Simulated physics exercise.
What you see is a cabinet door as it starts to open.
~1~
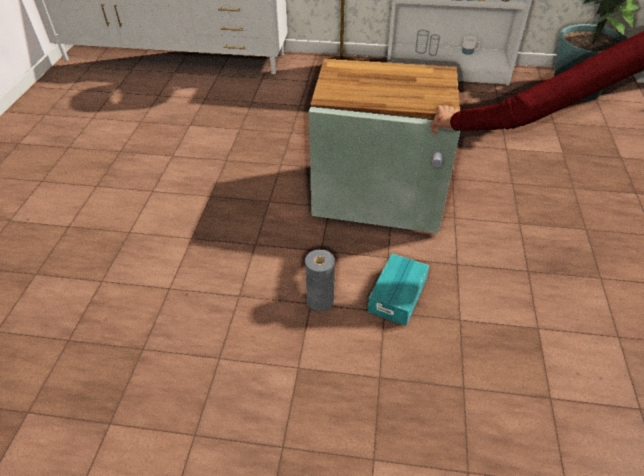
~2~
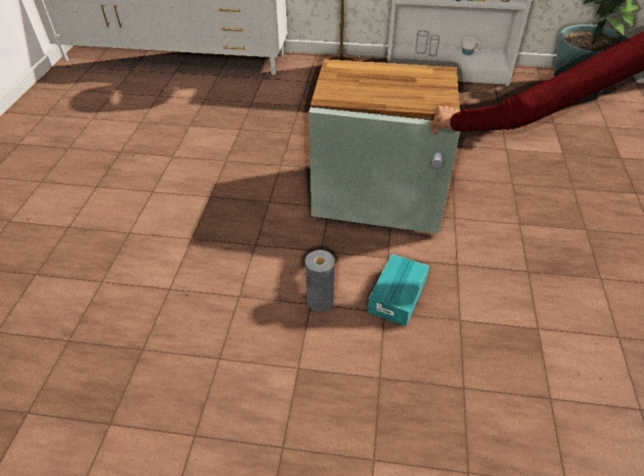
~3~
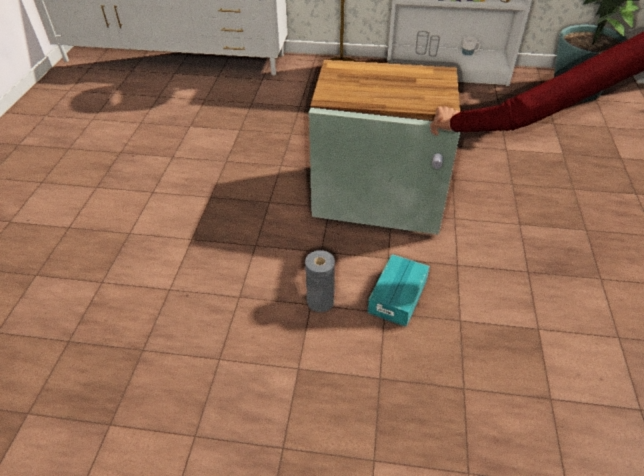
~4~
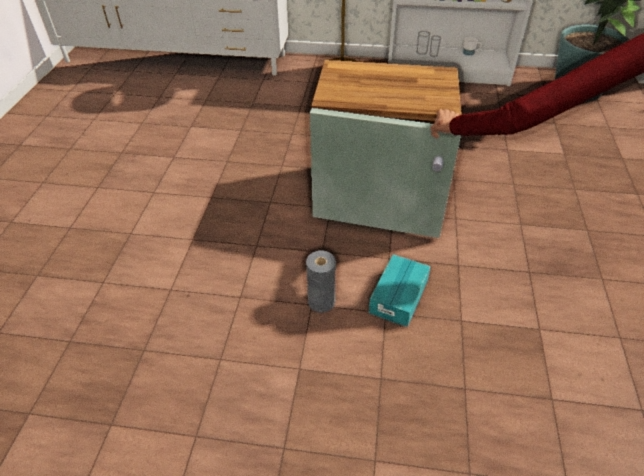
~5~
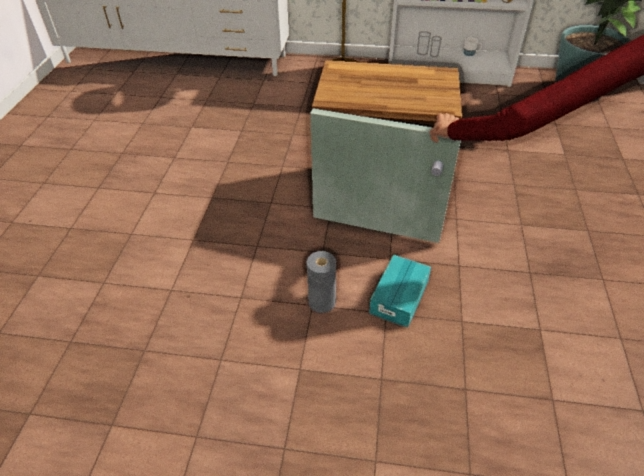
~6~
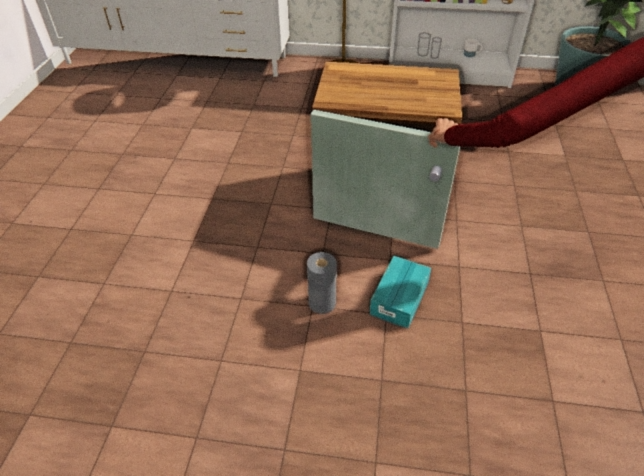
A kitchen-like room with brown tiled floor is seen from above at an angle, from a camera that stays still. A pale green cabinet with a wooden top stands right of centre, a grey roll and a turquoise parcel on the floor before it, with white furniture and a potted plant behind. A red-sleeved arm from the right holds the door's edge, barely moving at first, then pulls it slightly open.
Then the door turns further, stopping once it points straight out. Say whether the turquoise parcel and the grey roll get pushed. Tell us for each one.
At the end, I reckon the turquoise parcel is displaced; I reckon the grey roll is displaced.
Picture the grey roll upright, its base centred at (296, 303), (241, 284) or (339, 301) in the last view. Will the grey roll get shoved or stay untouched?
In order: It gets bumped, then is spared, then gets bumped.
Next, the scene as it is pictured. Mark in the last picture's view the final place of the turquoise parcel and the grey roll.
The first ends near (339, 348), the second near (279, 286).
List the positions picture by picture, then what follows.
In the first picture, door 4° open; turquoise parcel (399, 289); grey roll (320, 281); door (378, 178).
In the second picture, door 4° open; grey roll (320, 282); door (378, 178).
In the third picture, door 4° open; turquoise parcel (399, 290); door (378, 179).
In the fourth picture, door 6° open; grey roll (321, 282); door (378, 180).
In the fifth picture, door 9° open; turquoise parcel (401, 290); door (378, 183).
In the sixth picture, door 12° open; turquoise parcel (401, 291); grey roll (322, 284); door (378, 186).
Then, 0.86 s on from there, door 45° open; turquoise parcel displaced a little near (377, 313); grey roll at rest near (322, 284).
Then, 1.44 s on from there, door 68° open; turquoise parcel displaced about its own width near (344, 342); grey roll at rest near (322, 284).
In the end, the turquoise parcel gets knocked, near (339, 348); the grey roll gets knocked, near (279, 286).
